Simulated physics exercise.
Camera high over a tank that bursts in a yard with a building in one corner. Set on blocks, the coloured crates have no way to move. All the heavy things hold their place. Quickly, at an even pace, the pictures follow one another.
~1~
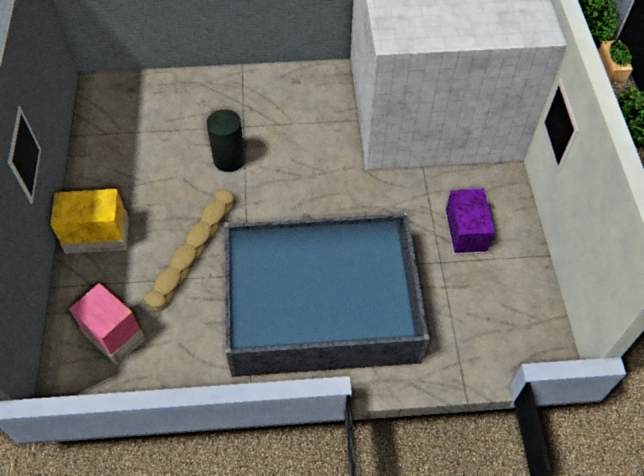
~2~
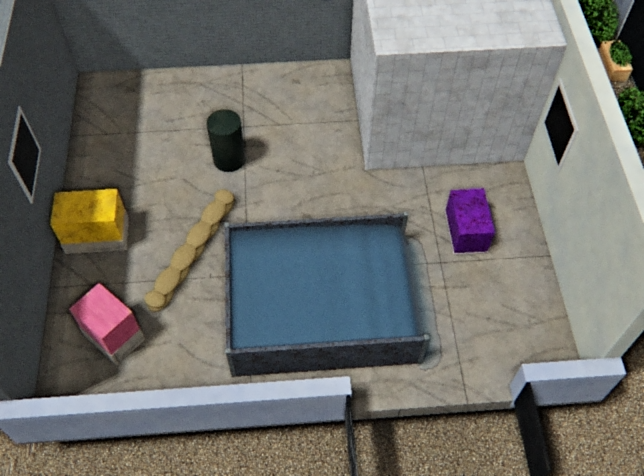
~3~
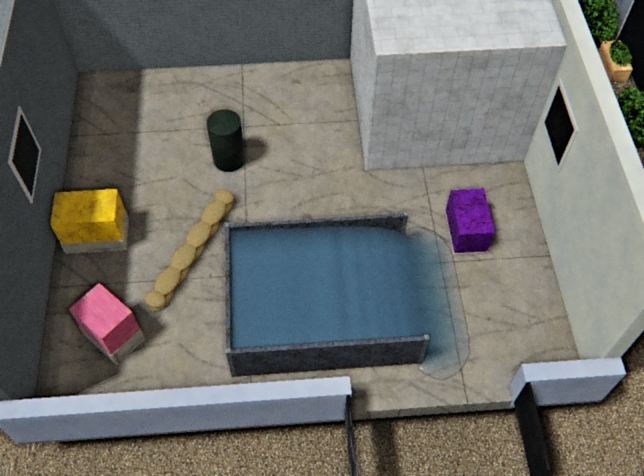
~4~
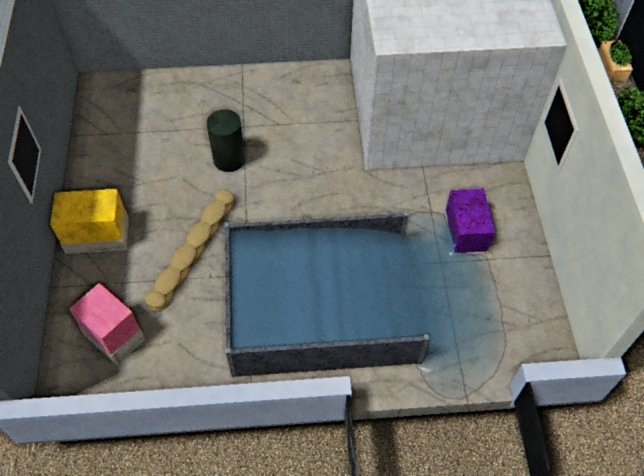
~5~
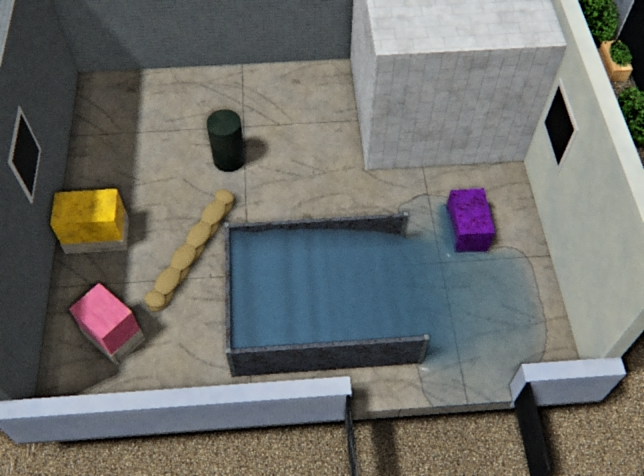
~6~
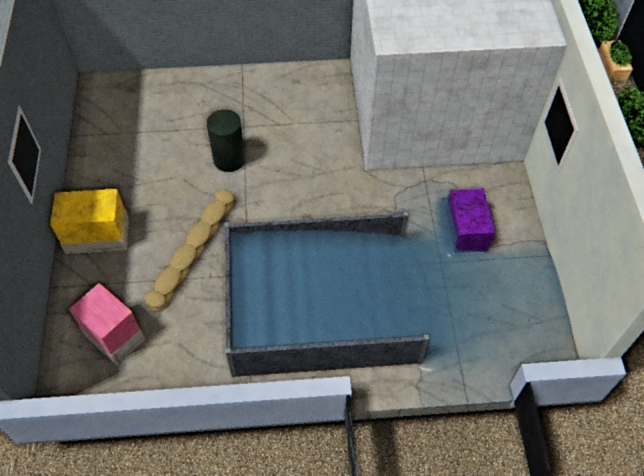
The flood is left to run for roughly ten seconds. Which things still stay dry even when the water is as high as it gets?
The purple crate will be touched; the pink crate will not be touched; the yellow crate will not be touched.
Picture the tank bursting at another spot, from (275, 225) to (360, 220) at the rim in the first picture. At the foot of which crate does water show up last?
Last in line is the one in pink.
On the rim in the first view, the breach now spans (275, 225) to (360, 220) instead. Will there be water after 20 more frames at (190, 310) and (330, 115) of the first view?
I'd expect the first point to stay dry and the second point to be reached.
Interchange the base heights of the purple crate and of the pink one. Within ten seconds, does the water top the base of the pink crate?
The pink crate gets flooded.
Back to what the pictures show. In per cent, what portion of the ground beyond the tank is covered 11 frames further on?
About 25 in a hundred.
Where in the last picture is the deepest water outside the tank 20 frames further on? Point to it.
My pick is (516, 169).
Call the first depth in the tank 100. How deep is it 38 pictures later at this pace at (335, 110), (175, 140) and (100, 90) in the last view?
First spot roughly 0 %, second 2 %, third 0 %.
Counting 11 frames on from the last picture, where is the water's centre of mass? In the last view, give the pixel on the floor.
Near (420, 293).
A moment on, water covers 20 % of the floor; the purple crate water round its plinth, the pink crate not reached, the yellow crate not reached.
Next, water covers 25 % of the floor; the purple crate water round its plinth, the pink crate not reached, the yellow crate not reached.
Then, water covers 40 % of the floor; the purple crate water round its plinth, the pink crate not reached, the yellow crate not reached.
Later, water covers 70 % of the floor; the purple crate water round its plinth, the pink crate water round its plinth, the yellow crate water round its plinth.
In the end, water covers 95 % of the floor; the purple crate was topped, the pink crate stayed above the water, the yellow crate stayed above the water.
